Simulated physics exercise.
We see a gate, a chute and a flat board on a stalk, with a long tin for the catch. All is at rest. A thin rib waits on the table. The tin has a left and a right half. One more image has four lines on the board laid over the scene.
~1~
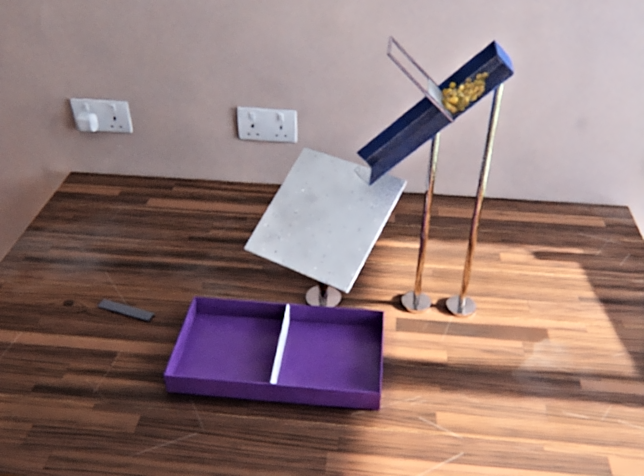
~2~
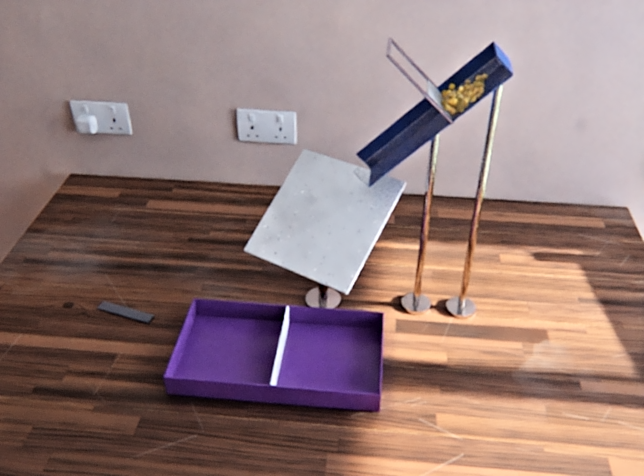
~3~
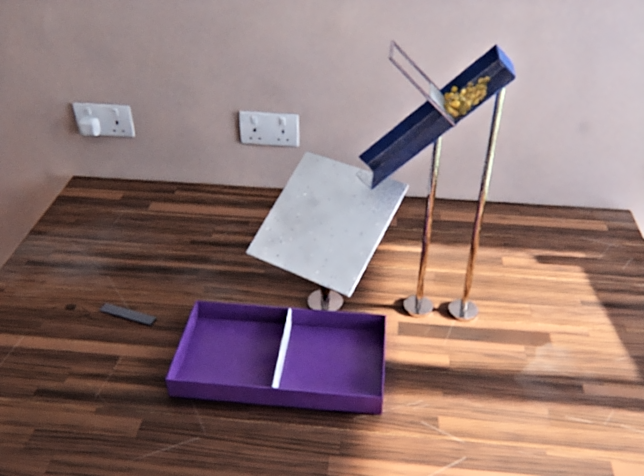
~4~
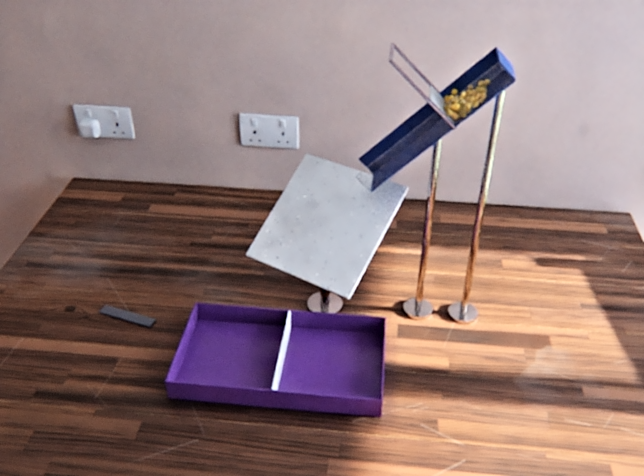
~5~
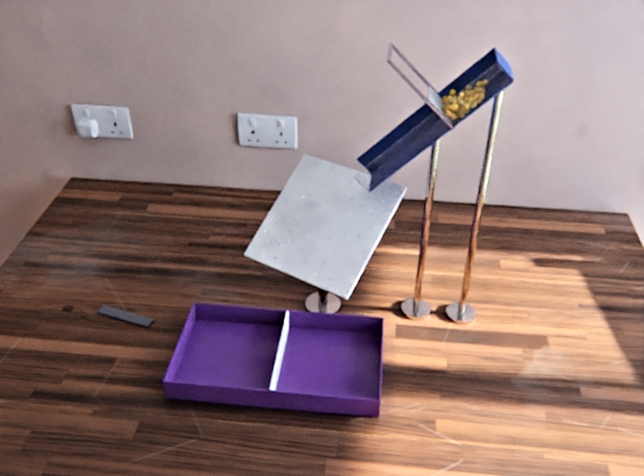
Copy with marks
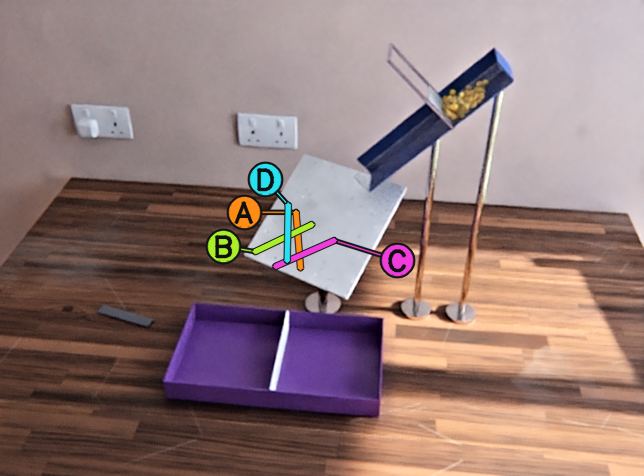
On a wood-striped tabletop against a plain pale wall with two white sockets, the view is from the front and slightly above. A blue chute holding yellow puffs behind a clear gate slopes down leftward on two coppery rods, above a tilted pale board on a stalk, with a divided purple tin in front and a thin grey strip at left. Nothing on the table moves; only the camera shifts very slightly.
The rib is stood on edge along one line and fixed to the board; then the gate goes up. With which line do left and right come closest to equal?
The best line is D.
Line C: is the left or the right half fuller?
More lands on the left.
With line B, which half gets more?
Left.
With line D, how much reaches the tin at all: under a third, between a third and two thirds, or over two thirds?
Over two thirds.
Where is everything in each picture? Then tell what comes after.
The first picture shows load behind the gate at (461, 94), puffed corn balls; lip of the chute at (371, 176), sloping fairly steeply.
The second picture shows middle of the board at (324, 216), tilted fairly steeply; middle of its low edge at (293, 271); of its high edge at (353, 164).
The third picture shows front corners of the tin at (166, 379) and (382, 397); front end of its middle wall at (273, 388); gate still shut at (434, 94).
The fourth picture shows middle of the load at (462, 100); lip at (372, 182).
The fifth picture shows middle of the load at (461, 101); lip at (371, 183).
On the marked copy, line A from (296, 212) to (300, 267); line B from (311, 224) to (255, 251); line C from (334, 240) to (275, 266); line D from (288, 205) to (287, 260).
For line A, of what is caught, a small part in the left half, nearly all in the right.
For line B, of what is caught, nearly all in the left half, a small part in the right.
For line C, of what is caught, all in the left half, none in the right.
For line D, of what is caught, about half in the left half, about half in the right.
